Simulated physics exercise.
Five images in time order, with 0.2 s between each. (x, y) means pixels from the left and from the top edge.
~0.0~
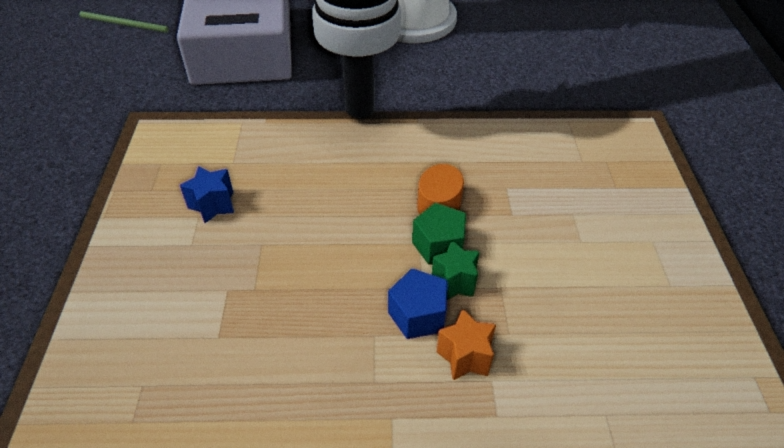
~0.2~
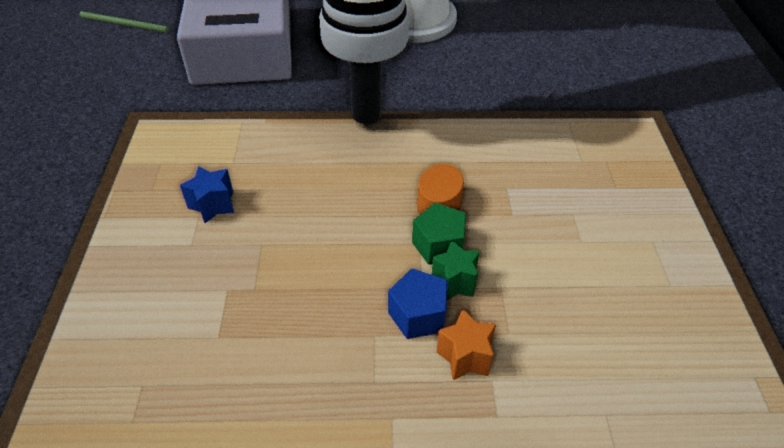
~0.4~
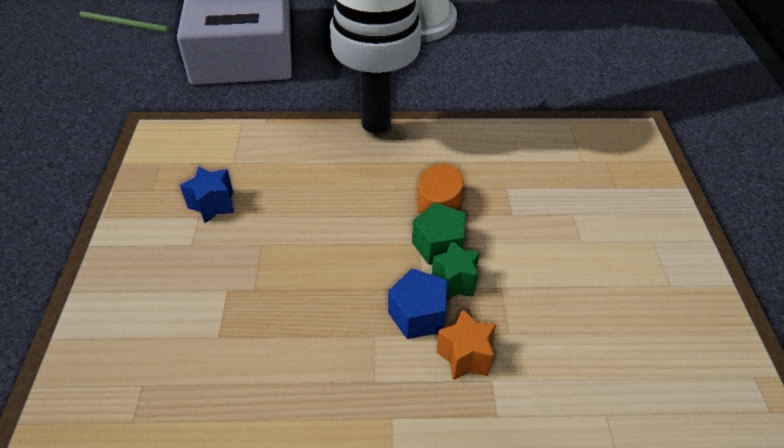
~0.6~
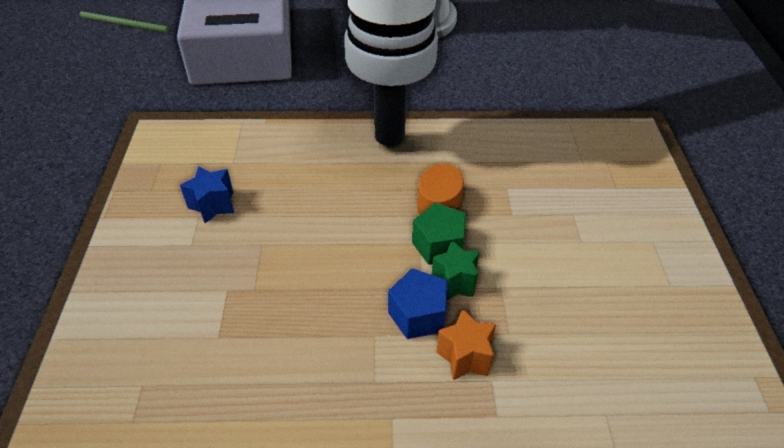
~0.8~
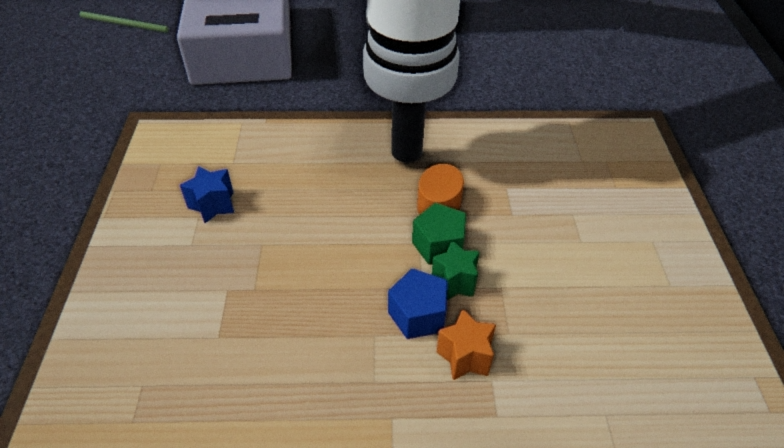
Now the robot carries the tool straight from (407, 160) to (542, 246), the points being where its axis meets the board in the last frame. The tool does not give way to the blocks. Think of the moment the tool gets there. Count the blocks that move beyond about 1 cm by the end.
Displaced: Two.
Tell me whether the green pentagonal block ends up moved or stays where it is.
In the end it has been moved.
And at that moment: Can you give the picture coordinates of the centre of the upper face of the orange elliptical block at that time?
Its top middle will sit at (457, 204).
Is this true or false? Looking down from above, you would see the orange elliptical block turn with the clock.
It is true.
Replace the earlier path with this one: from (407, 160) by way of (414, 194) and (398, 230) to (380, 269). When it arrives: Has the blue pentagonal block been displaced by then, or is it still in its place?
Answer: Unmoved.
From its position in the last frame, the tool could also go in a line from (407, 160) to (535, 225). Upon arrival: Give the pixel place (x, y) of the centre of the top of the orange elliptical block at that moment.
The middle of its upper face should be somewhere near (456, 195).
What follows on the original path. One third of the way, tool at (450, 180); orange elliptical block at (446, 193), turned 35° clockwise; green pentagonal block at (439, 229), turned 20° anticlockwise; green star block at (460, 263).
Two thirds of the way, tool at (496, 208); orange elliptical block at (457, 204), turned 95° clockwise; green pentagonal block at (431, 236), turned 30° anticlockwise; green star block at (461, 265).
At the end, tool at (545, 238); orange elliptical block at (457, 204), turned 95° clockwise; green pentagonal block at (431, 236), turned 30° anticlockwise; green star block at (461, 265).
